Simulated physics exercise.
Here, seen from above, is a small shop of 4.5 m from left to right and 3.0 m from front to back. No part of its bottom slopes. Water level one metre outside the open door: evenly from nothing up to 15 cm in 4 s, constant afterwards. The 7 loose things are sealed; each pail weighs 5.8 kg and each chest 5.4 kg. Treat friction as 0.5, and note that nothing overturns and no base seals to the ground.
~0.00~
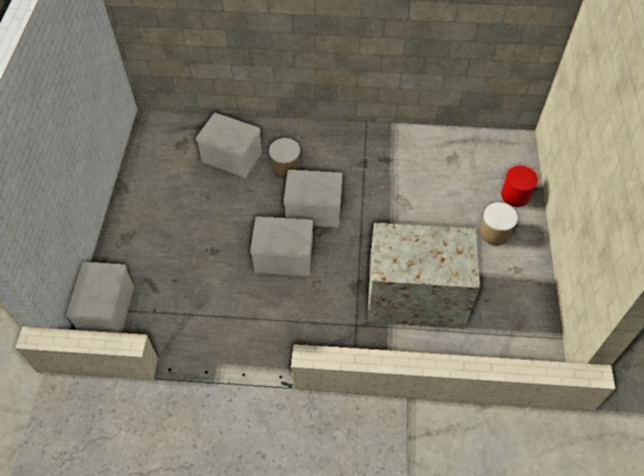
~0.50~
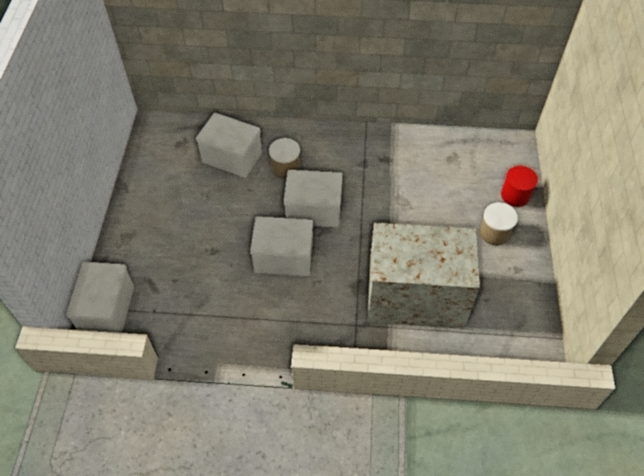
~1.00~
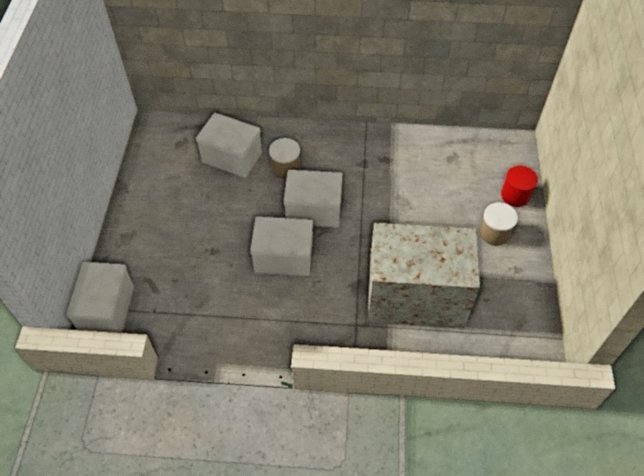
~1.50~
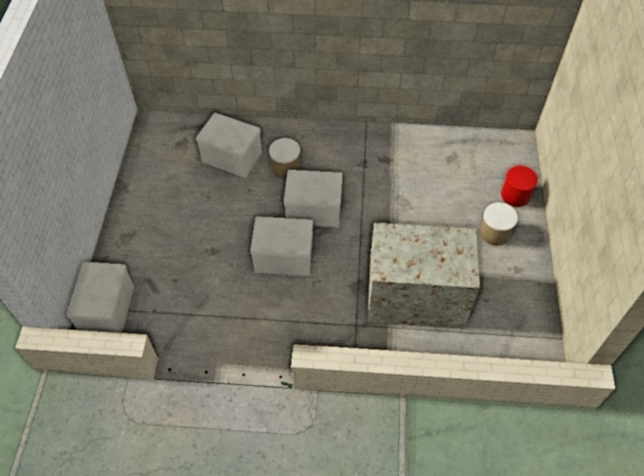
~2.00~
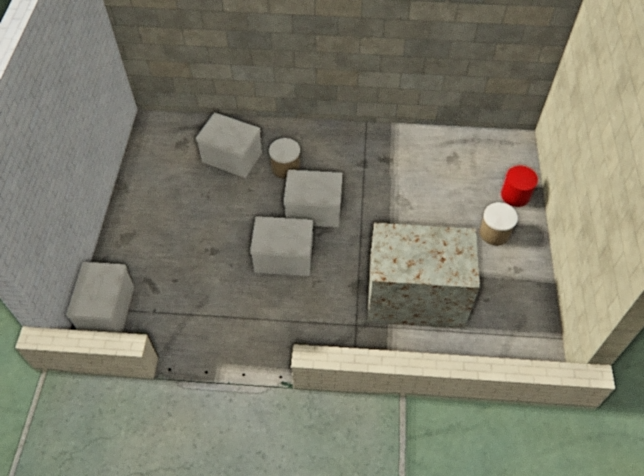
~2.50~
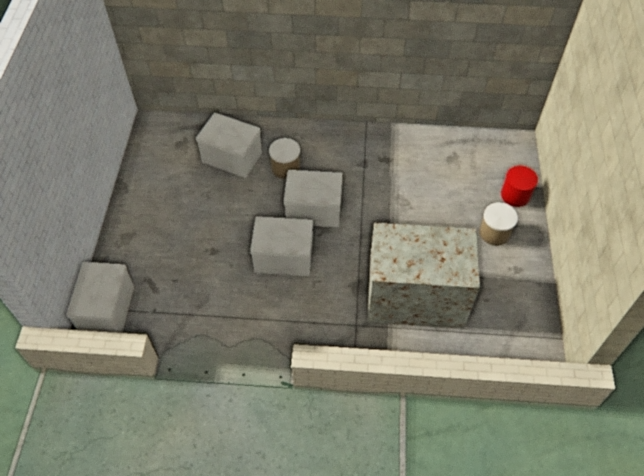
At first, a small walled shop seen from above holds pale blocks, a speckled counter, two white-topped drums and a red pail, with bare paving outside. Greenish water then covers the paving from the sides inward, and finally a thin sheet spreads just inside the open doorway, while every object stays still.
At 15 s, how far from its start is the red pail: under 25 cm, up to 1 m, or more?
Result: Long displacement.
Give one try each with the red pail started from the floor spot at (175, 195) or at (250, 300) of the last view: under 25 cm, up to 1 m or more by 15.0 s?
In that order: It shifts a modest distance; it goes a long way.
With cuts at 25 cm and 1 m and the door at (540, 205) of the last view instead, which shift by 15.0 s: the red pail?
By then the red pail has been carried a long way.
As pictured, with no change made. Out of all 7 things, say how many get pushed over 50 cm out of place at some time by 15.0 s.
The answer here is 7.
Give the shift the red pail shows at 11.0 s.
80 cm, give or take.
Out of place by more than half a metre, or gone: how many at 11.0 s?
5.
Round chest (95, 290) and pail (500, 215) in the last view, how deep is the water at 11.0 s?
Close to 4 and 5 centimetres.
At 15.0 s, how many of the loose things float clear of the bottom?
Then: 6.
After 3.5 s the red pail is near (522, 178), 0.0 m from its start, aground; 0 afloat.
After 6.8 s the red pail is near (522, 178), 0.0 m from its start, aground; 3 afloat.
After 11.0 s the red pail is near (539, 251), 0.9 m from its start, aground; 5 afloat.
After 15.0 s the red pail is near (515, 349), 2.0 m from its start, afloat; 6 afloat.
